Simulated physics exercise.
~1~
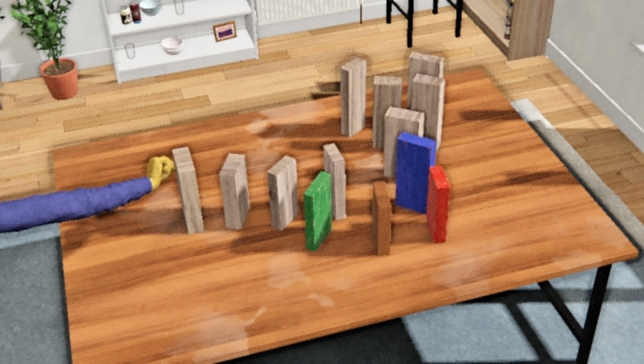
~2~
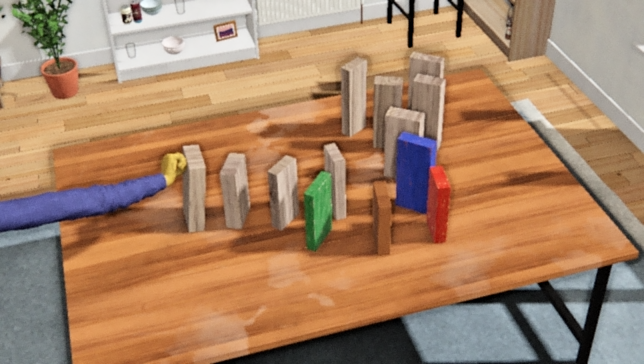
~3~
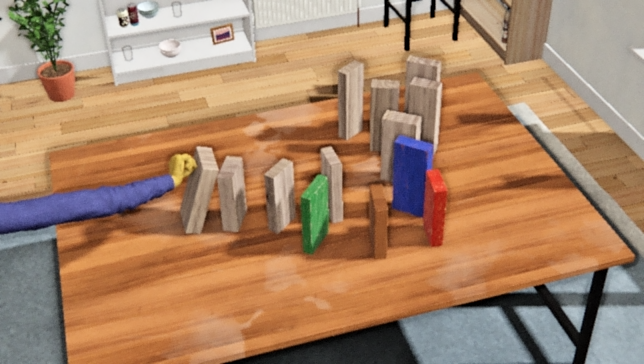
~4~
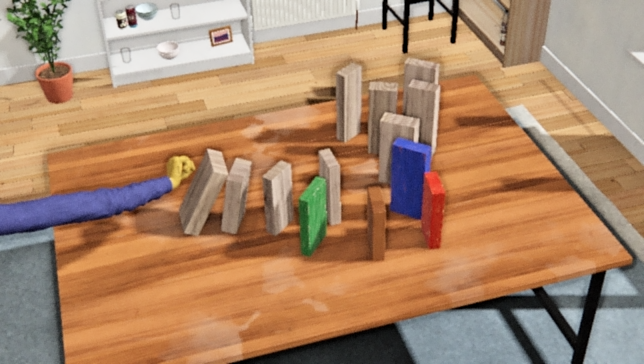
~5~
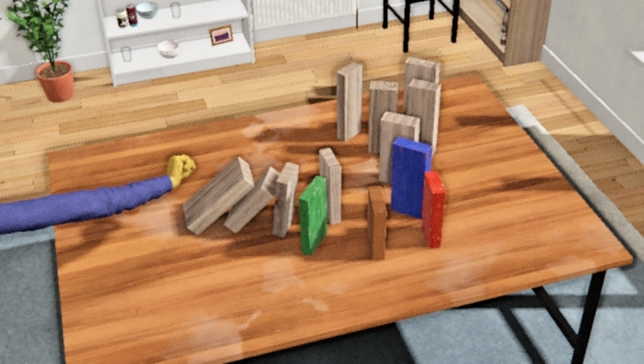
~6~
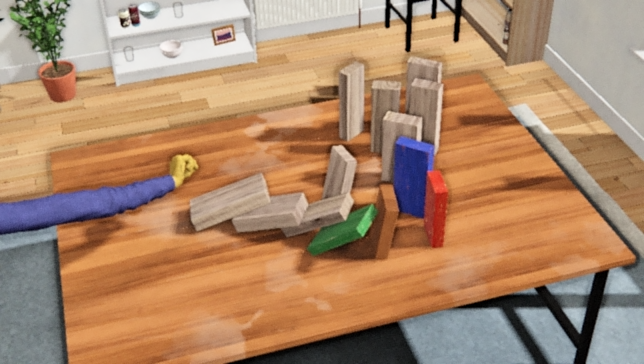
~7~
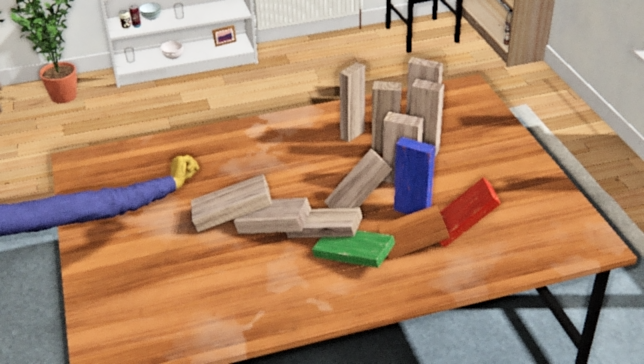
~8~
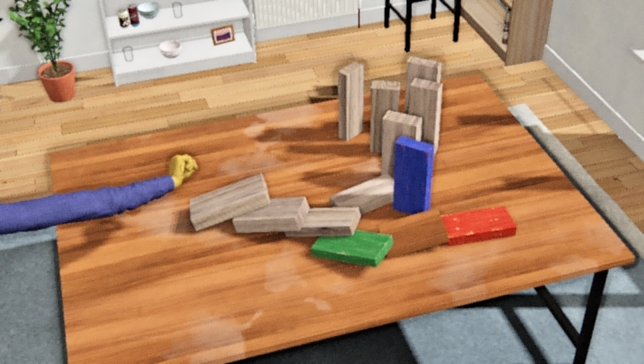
A yellow hand on a blue-sleeved arm nudges the leftmost of a crowd of tall wooden blocks standing on a table, then stays back as it tips right. That block leans into the next plain one, which tilts into a third, and the three topple into an overlapping row. The green block falls too, while another plain block behind it leans to the right. A brown block goes down beside the red one, and the red block tips over to the right. At the end, red and green lie flat, while the blue block and the plain ones at the back still stand.
